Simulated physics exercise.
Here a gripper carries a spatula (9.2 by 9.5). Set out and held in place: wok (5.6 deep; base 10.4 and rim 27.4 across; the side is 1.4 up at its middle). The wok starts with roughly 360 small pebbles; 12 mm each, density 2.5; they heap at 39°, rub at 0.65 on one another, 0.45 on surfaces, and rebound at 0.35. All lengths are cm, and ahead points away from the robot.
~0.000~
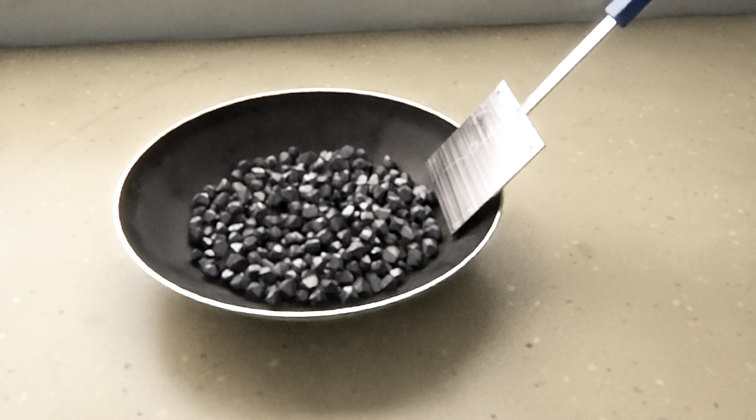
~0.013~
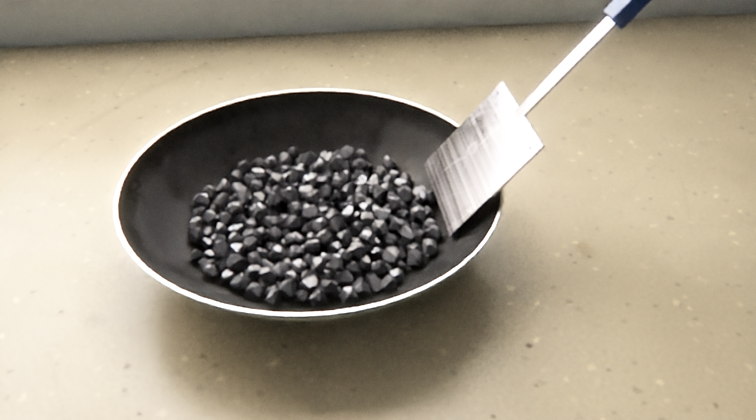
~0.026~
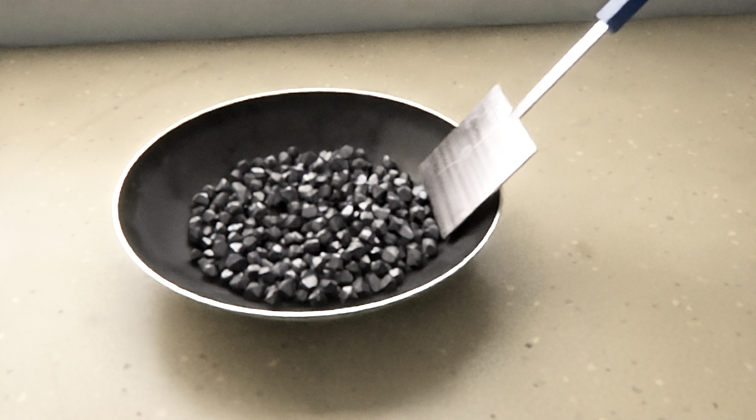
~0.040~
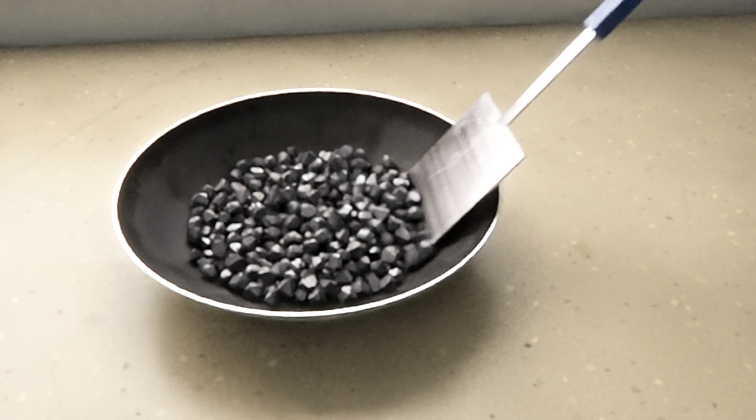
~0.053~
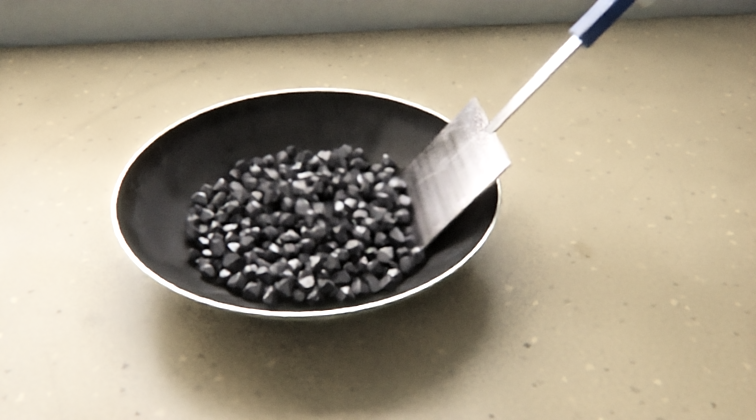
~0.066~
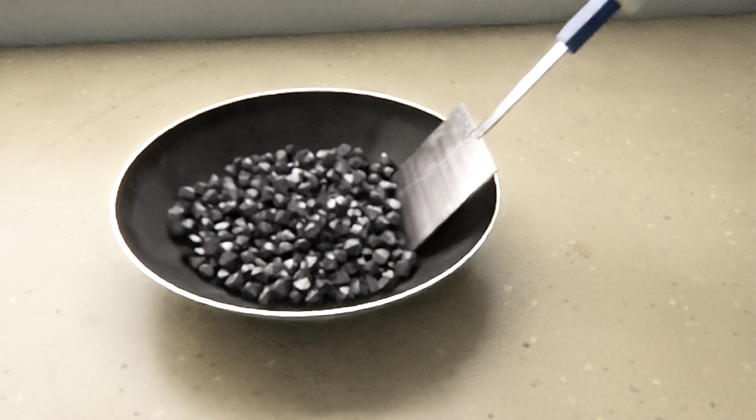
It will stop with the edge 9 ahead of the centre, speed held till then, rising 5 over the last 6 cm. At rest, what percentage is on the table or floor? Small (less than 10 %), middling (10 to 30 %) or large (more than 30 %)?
Share on the table or floor: Middling (10 to 30 %).
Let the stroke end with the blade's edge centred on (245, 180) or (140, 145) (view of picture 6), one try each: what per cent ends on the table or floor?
About 0 and 45 per cent.
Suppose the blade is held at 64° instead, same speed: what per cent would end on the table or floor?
It would be near 25 per cent.
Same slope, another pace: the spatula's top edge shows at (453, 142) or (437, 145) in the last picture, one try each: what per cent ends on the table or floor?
Some 40 and 45 per cent.
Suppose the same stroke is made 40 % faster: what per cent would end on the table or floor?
It would be near 30 per cent.
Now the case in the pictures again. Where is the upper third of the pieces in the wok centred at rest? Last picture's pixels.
At about (185, 205).
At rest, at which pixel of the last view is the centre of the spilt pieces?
Near (38, 260).
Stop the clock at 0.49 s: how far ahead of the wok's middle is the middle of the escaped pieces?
Some 20 cm.
After 0.16 s, sloping 51°, highest piece 9 above the table; 363 in the wok, 2 on the blade or in flight.
After 0.25 s, sloping 51°, highest piece 9 above the table; 344 in the wok, 21 on the blade or in flight.
After 0.49 s, sloping 51°, highest piece 10 above the table; 283 in the wok, 70 on the table or floor, 12 on the blade or in flight.
After 1.54 s, sloping 51°, highest piece 6 above the table; 283 in the wok, 82 on the table or floor.
In the end, 283 in the wok, 82 on the table or floor. That is 22 % on the table or floor.
